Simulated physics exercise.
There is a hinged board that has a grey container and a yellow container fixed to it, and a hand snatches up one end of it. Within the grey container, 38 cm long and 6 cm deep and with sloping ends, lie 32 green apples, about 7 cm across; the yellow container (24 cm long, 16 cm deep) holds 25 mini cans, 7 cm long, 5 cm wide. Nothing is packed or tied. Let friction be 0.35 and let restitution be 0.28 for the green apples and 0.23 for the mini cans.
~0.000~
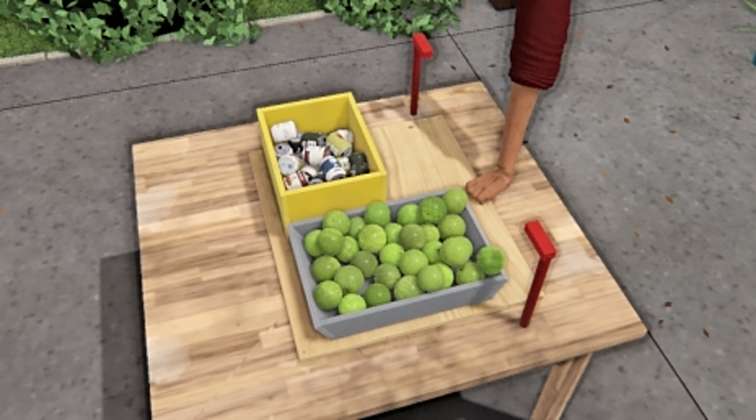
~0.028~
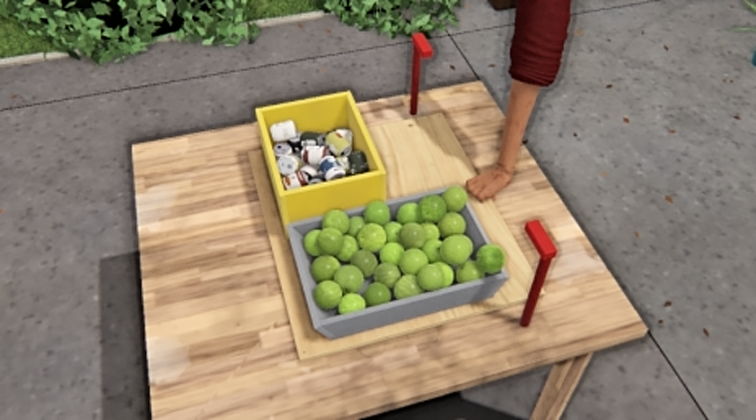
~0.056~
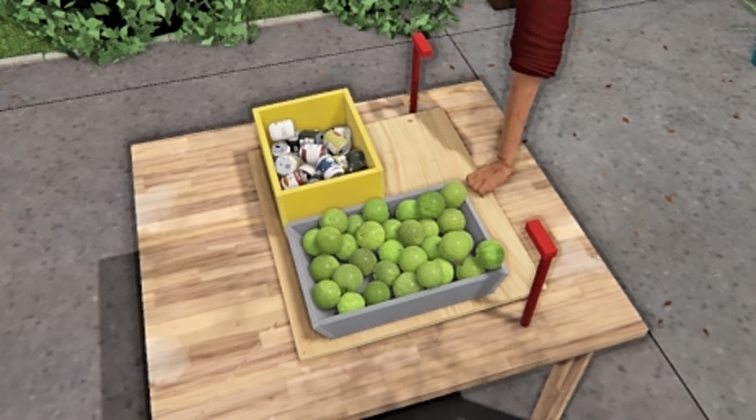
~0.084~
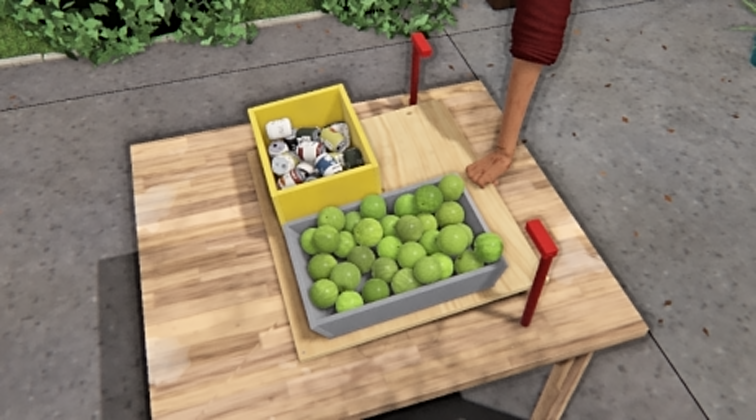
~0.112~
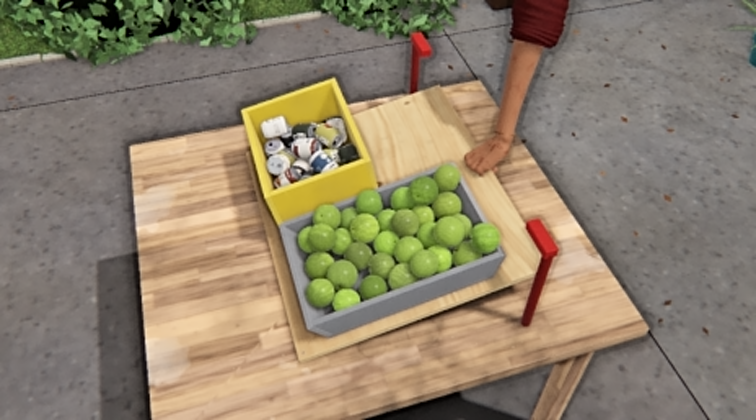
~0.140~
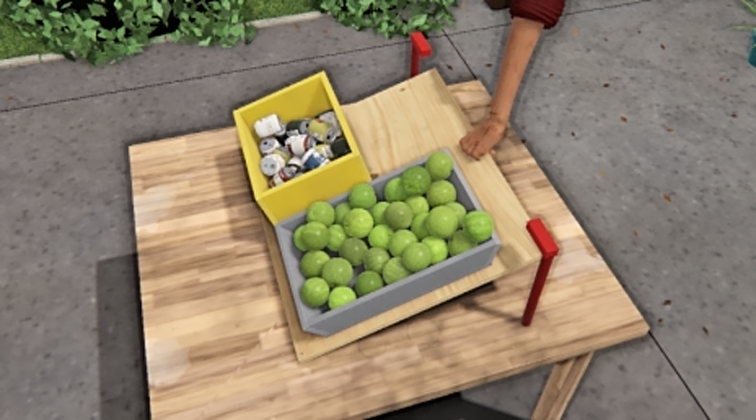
On a wooden table outdoors, a yellow container of small cans and a grey container heaped with green apples sit on a thin board between two red posts. A hand at the board's far right lifts that end, slowly at first, then more steeply, and both containers lean left with it, their contents still inside.
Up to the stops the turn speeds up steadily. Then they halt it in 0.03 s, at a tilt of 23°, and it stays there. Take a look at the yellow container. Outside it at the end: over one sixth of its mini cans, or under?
Short of a sixth falls out.
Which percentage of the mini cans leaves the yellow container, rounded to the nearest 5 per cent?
That comes to around 0 per cent.
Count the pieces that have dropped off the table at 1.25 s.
Estimate - about 6 in total.
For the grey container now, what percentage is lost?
Grey container, 60 in a hundred gone.
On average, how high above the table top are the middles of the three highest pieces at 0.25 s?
Around 38 centimetres.
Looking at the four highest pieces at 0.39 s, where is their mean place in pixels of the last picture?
(343, 171).
After 0.15 s, the lift is arrested.
After 0.25 s, tilt 23°; 0 of 32 out of the grey container and 0 of 25 out of the yellow container.
After 0.39 s, tilt 23°; 1 of 32 out of the grey container and 0 of 25 out of the yellow container.
After 0.65 s, tilt 23°; 14 of 32 out of the grey container and 0 of 25 out of the yellow container.
When it is over (at 1.25 s), 19 of 32 out of the grey container and 0 of 25 out of the yellow container. Asked share, 0 of 25, 0 per cent.
